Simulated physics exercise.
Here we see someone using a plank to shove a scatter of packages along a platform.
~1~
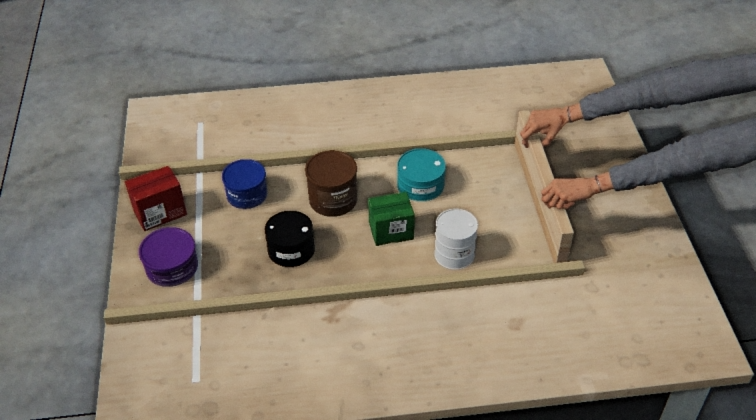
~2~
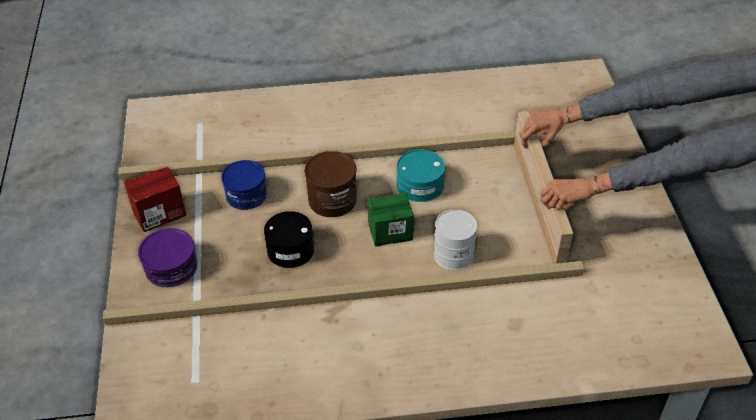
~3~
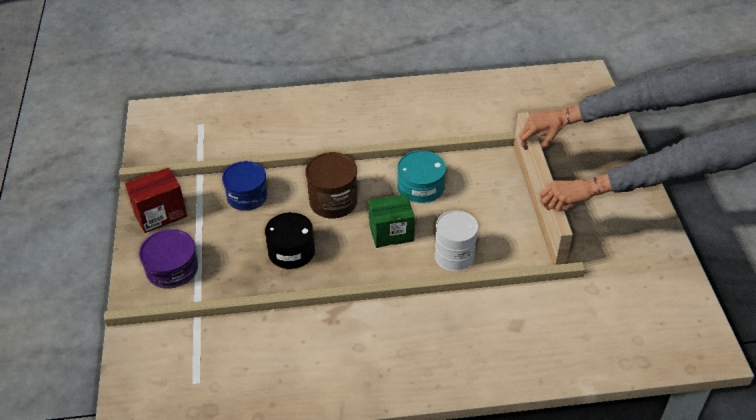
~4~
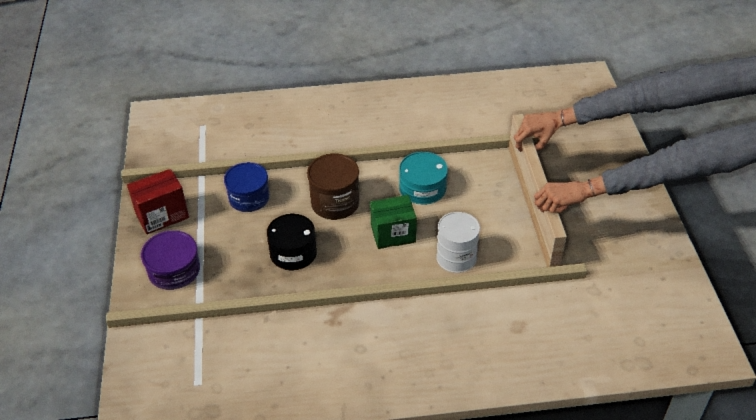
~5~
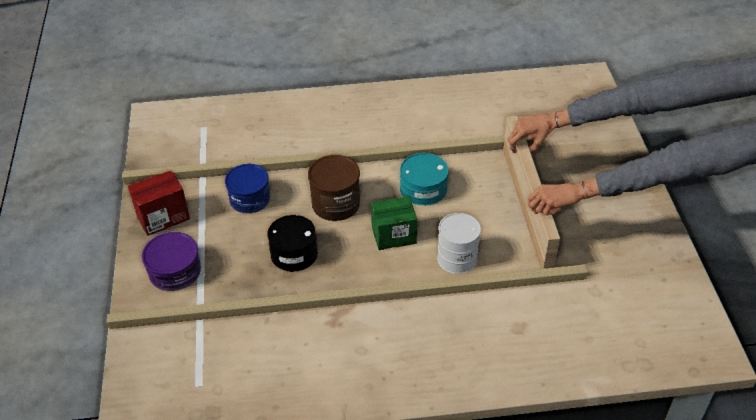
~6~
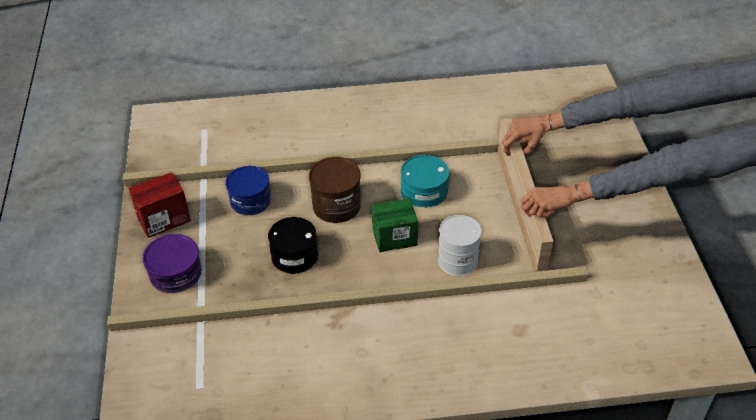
We see two hands holding a wooden plank at the right of a tabletop lane scattered with colourful tubs and boxes; the plank stays still at first, then slides slightly left, while the containers remain essentially in place, untouched.
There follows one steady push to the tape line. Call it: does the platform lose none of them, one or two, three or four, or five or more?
It loses one or two.
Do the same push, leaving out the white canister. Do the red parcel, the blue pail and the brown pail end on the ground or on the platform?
The red parcel goes down, the blue pail is still up and the brown pail is still up.
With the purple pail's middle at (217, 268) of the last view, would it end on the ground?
In this case the purple pail does not stay.
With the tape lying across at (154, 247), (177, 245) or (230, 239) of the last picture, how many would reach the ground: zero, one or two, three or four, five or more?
In order: At least five; 3 or 4; none.
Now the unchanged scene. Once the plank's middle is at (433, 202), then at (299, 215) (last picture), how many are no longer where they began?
I count 2 first and 6 after.
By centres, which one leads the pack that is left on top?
The brown pail finishes nearest.
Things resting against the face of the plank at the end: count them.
Counting them up gives 3.
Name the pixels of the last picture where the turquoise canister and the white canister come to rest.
Taking them in turn, first comes (177, 213), then (178, 275).
Soon after, none off yet; red parcel at rest near (160, 205); purple pail at rest near (173, 264); blue pail at rest near (249, 191).
After that, none off yet; red parcel at rest near (160, 205); purple pail at rest near (173, 264); blue pail displaced about its own width near (216, 188).
In the end, the number that fall off is one or two; gone, purple pail and red parcel.
